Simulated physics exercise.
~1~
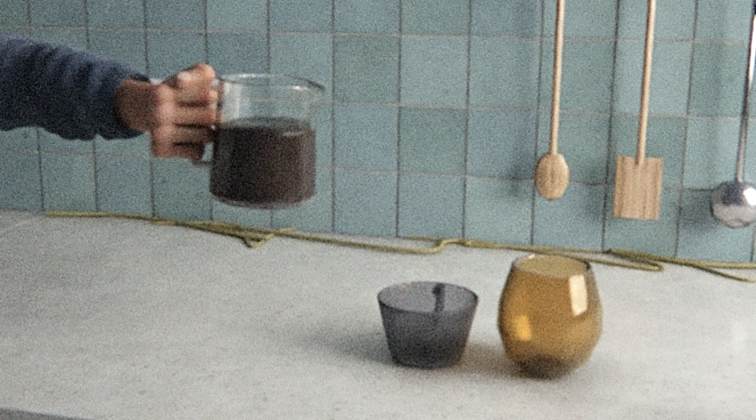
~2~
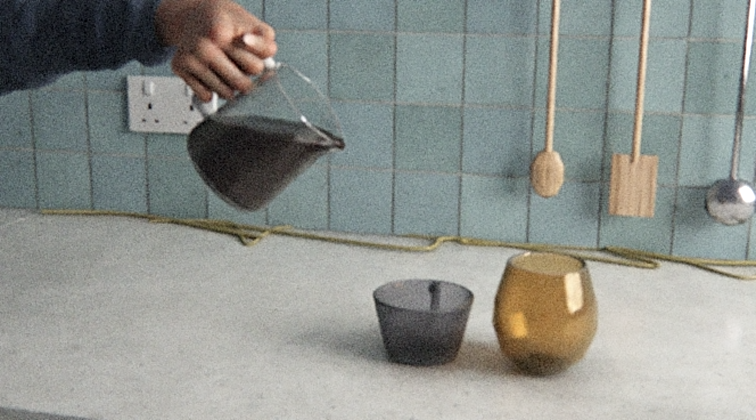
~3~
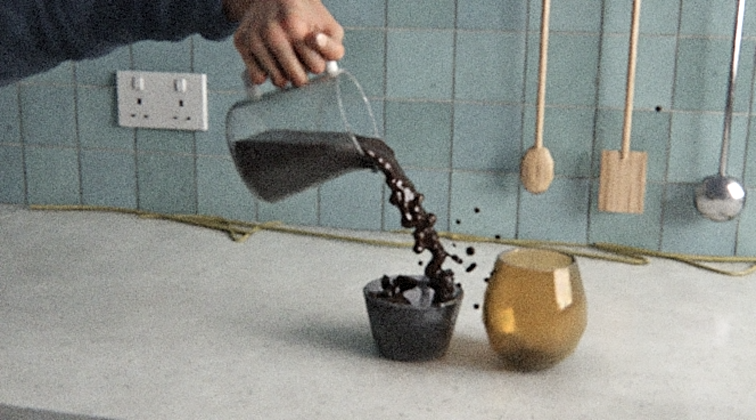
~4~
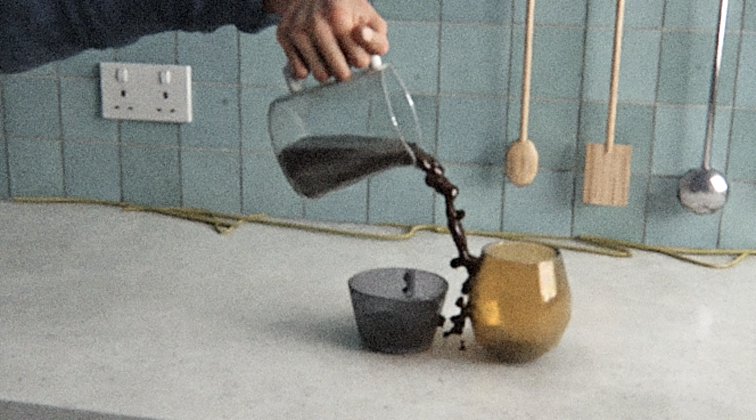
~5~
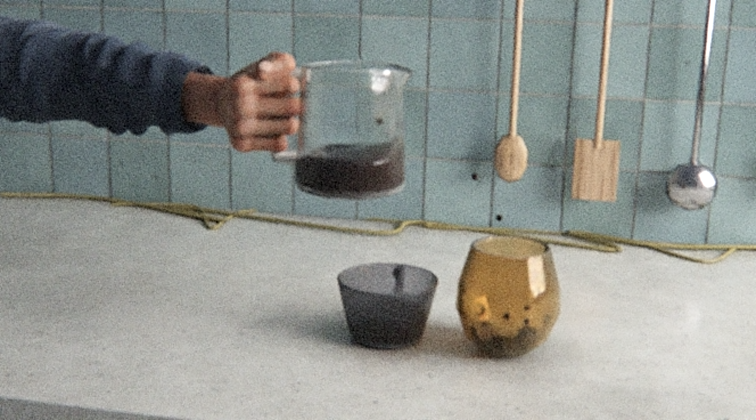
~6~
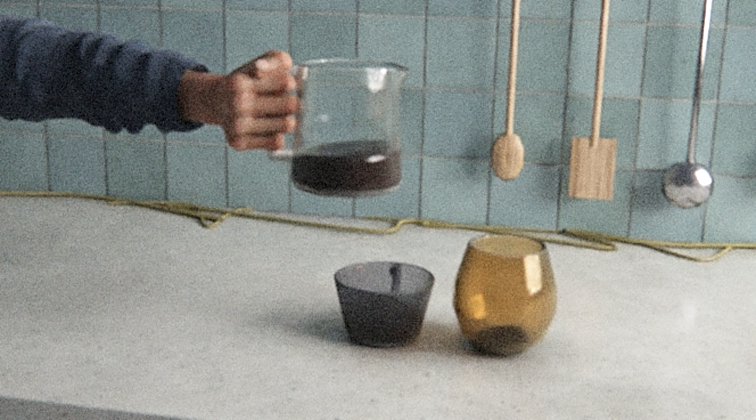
A hand tilts a pitcher, pours dark coffee over a cup and amber glass, then rights it.
